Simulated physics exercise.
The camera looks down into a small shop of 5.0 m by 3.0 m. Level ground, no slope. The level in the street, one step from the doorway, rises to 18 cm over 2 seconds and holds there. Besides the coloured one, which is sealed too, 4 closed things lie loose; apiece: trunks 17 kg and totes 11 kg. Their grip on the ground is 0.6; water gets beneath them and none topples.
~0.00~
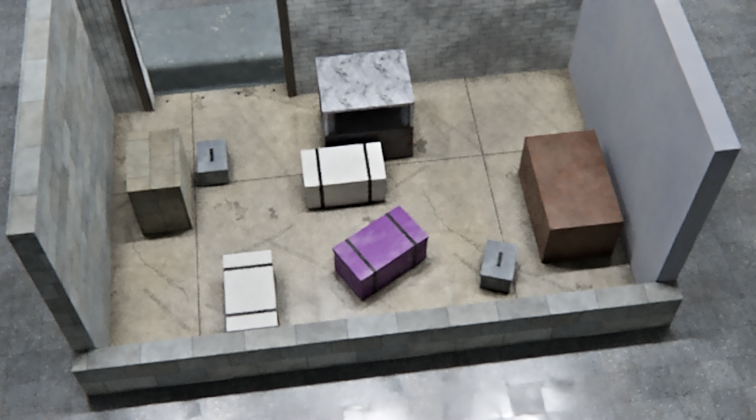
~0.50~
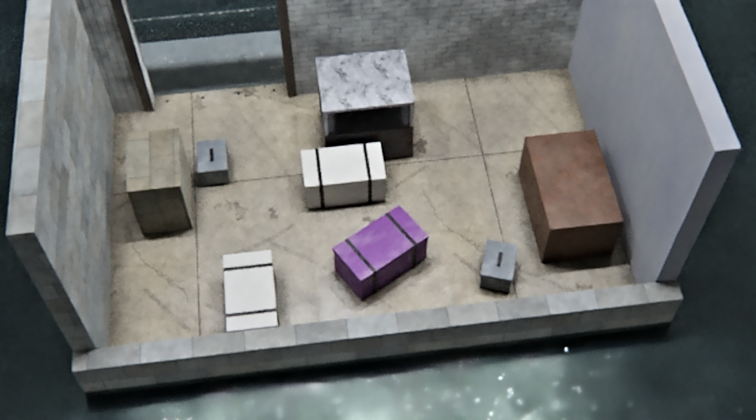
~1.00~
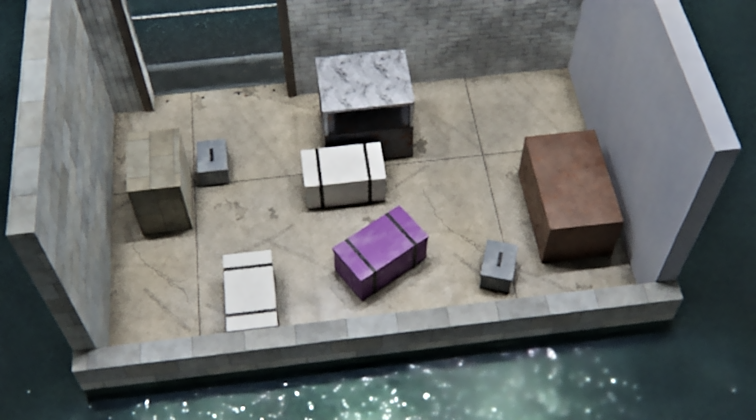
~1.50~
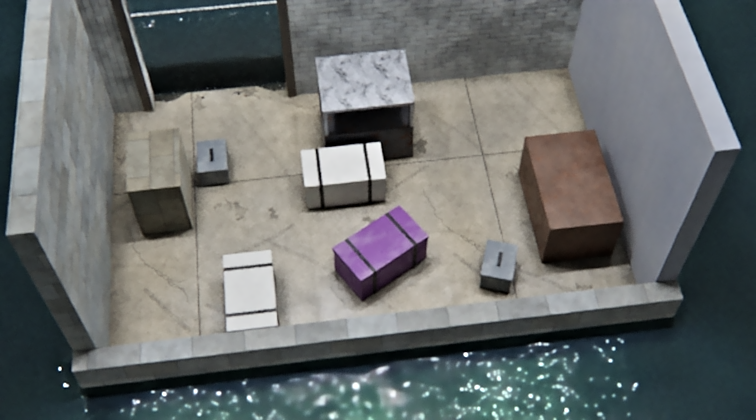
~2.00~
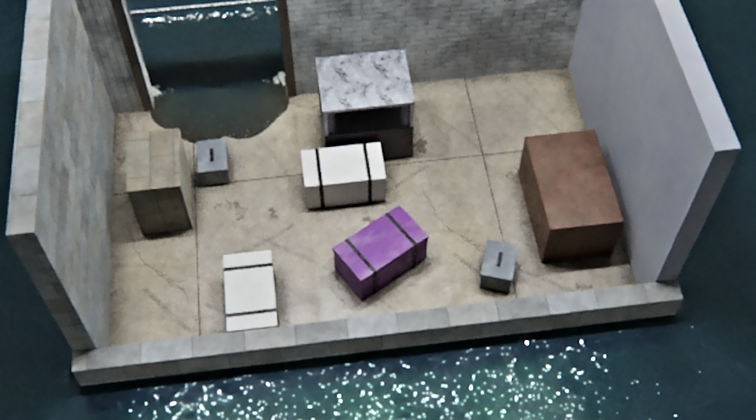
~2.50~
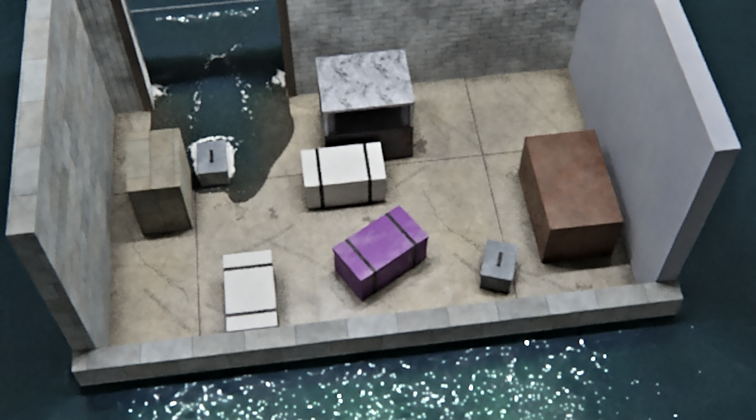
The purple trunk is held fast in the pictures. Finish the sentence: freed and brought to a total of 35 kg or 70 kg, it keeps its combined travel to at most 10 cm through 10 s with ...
It does so with only the 70 kg total.
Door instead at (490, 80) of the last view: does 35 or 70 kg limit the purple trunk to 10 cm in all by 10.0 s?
The answer is that only the greater mass suffices.
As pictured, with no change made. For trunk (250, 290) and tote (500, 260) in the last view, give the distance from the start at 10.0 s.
First 40 cm, then 5 cm.
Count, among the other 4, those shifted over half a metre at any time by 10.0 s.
All told, that gives 2.
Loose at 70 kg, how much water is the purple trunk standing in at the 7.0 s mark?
Depth: Approx. 6 cm.
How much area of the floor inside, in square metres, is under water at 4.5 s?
Around 7.5 m2 of it.
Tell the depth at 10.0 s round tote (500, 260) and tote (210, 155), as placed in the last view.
Roughly 9 and 14 cm.
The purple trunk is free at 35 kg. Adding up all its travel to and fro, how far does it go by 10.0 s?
Adding it all up, something like 80 cm.
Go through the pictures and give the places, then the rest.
The first frame shows the purple trunk at (381, 242) rests on the ground; 0.0 m2 under water; 0 of 5 have shifted.
The second frame shows the purple trunk at (381, 242) rests on the ground; water covers 0.0 m2; 0 of 5 have shifted.
The third frame shows the purple trunk at (381, 242), on the bottom; water covers 0.0 m2; 0 of 5 have shifted.
The fourth frame shows the purple trunk at (381, 242), on the bottom; 0.0 m2 under water; 0 of 5 have shifted.
The fifth frame shows the purple trunk at (381, 242) rests on the ground; 0.6 m2 under water; 0 of 5 have shifted.
The sixth frame shows the purple trunk at (381, 242), on the bottom; water covers 1.4 m2; 0 of 5 have shifted.
After 3.5 s the purple trunk would be 0 cm from its start with 35 kg and 0 cm from its start with 70 kg; 1 cm of water round it then.
After 4.5 s the purple trunk would be 0 cm from its start with 35 kg and 0 cm from its start with 70 kg; 4 cm of water round it then.
After 7.0 s the purple trunk would be 0 cm from its start with 35 kg and 0 cm from its start with 70 kg; 6 cm of water round it then.
After 10.0 s the purple trunk would be 82 cm from its start with 35 kg and 0 cm from its start with 70 kg; 9 cm of water round it then.
